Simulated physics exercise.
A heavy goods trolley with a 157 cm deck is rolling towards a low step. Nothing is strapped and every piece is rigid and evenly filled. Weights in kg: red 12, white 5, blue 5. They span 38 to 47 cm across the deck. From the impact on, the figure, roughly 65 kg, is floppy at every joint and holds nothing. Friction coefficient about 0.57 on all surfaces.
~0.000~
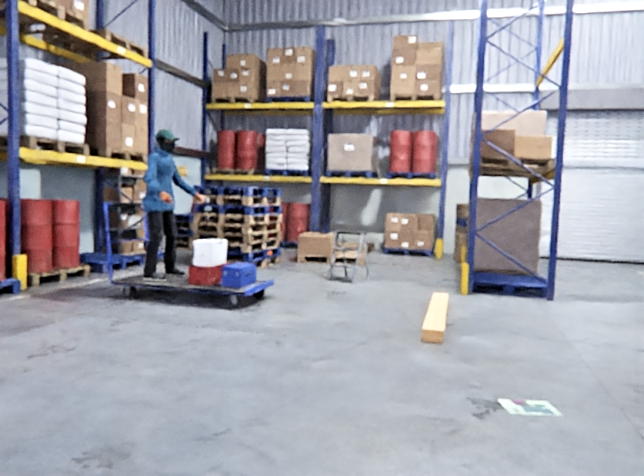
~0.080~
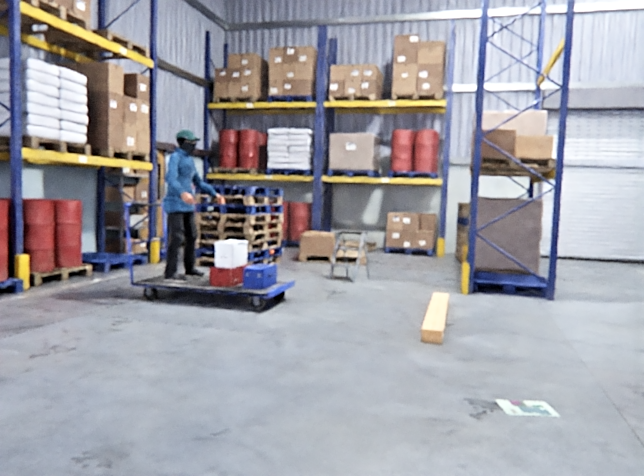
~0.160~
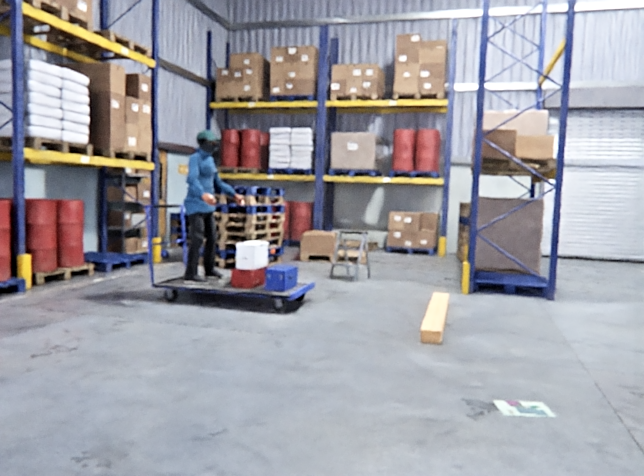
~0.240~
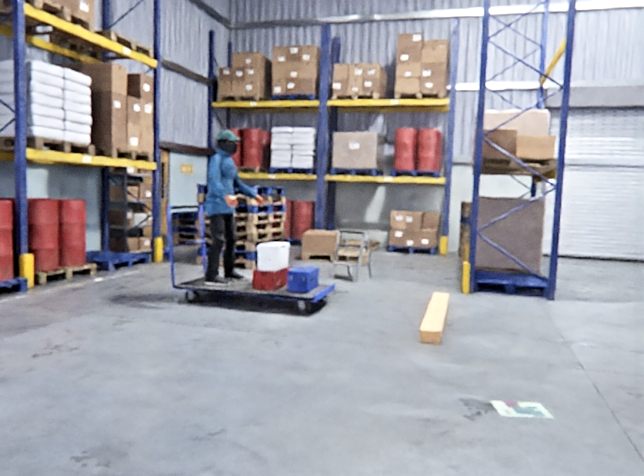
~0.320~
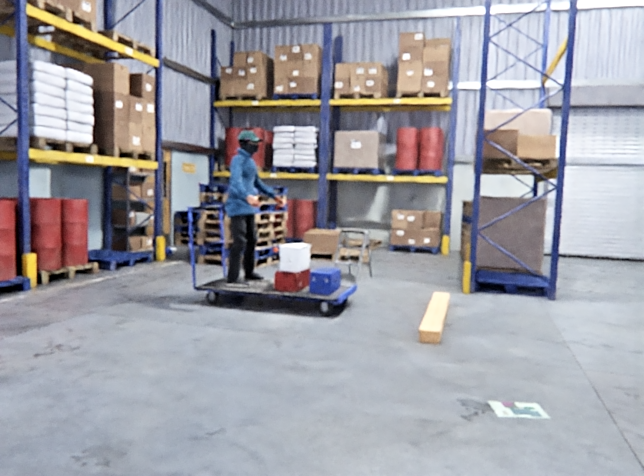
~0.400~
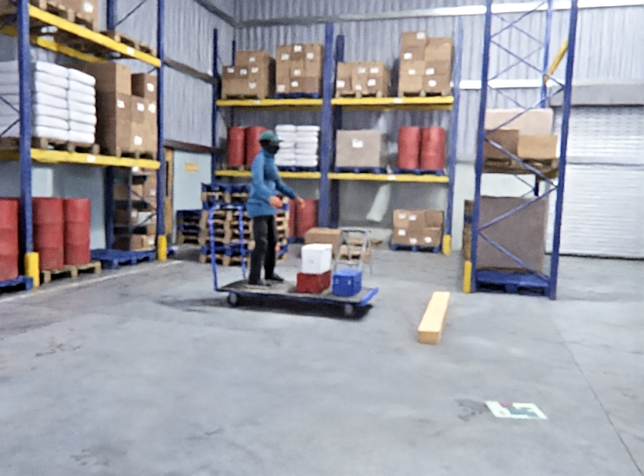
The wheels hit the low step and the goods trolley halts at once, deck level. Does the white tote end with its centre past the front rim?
At this pace the white tote flies off.
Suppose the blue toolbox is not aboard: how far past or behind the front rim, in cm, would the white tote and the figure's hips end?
In that case white 70 past, hips 30 past.
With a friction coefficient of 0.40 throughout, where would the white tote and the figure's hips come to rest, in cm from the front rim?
Then white 110 past, hips 70 past.
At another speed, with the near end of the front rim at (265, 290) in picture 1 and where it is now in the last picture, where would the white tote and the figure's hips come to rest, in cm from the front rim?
In that case white 60 past, hips 40 past.
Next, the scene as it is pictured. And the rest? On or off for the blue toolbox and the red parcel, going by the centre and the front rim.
In the end: Blue off, red on.
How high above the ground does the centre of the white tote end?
Roughly 10 cm above it.
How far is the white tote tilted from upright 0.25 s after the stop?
It is tilted some 10°.
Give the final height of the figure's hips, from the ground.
Some 20 cm up.
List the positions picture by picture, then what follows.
In the first frame, white tote (211, 253), blue toolbox (239, 275), rim corner (246, 292); 188 cm short of the stop.
In the second frame, white tote (231, 254), blue toolbox (261, 276), rim corner (269, 294); 164 cm short of the stop.
In the third frame, white tote (252, 255), blue toolbox (282, 278), rim corner (291, 296); 140 cm short of the stop.
In the fourth frame, white tote (274, 256), blue toolbox (303, 279), rim corner (315, 298); 116 cm short of the stop.
In the fifth frame, white tote (295, 258), blue toolbox (326, 281), rim corner (338, 300); 92 cm short of the stop.
In the sixth frame, white tote (317, 259), blue toolbox (348, 282), rim corner (362, 302); 68 cm short of the stop. Speed about 3.0 m/s.
The wheels strike at 0.62 s.
After 0.87 s the white tote is 7 cm behind the rim, tilted 5°, near (433, 256) in the last picture's view.
After 1.17 s the white tote is 54 cm past the rim, tilted 55°, near (494, 293) in the last picture's view.
After 1.62 s the white tote is 108 cm past the rim, tilted 90°, near (553, 319) in the last picture's view.
When all is still (3.2 s), past the rim, white tote, blue toolbox and the figure's hips; behind it, red parcel.
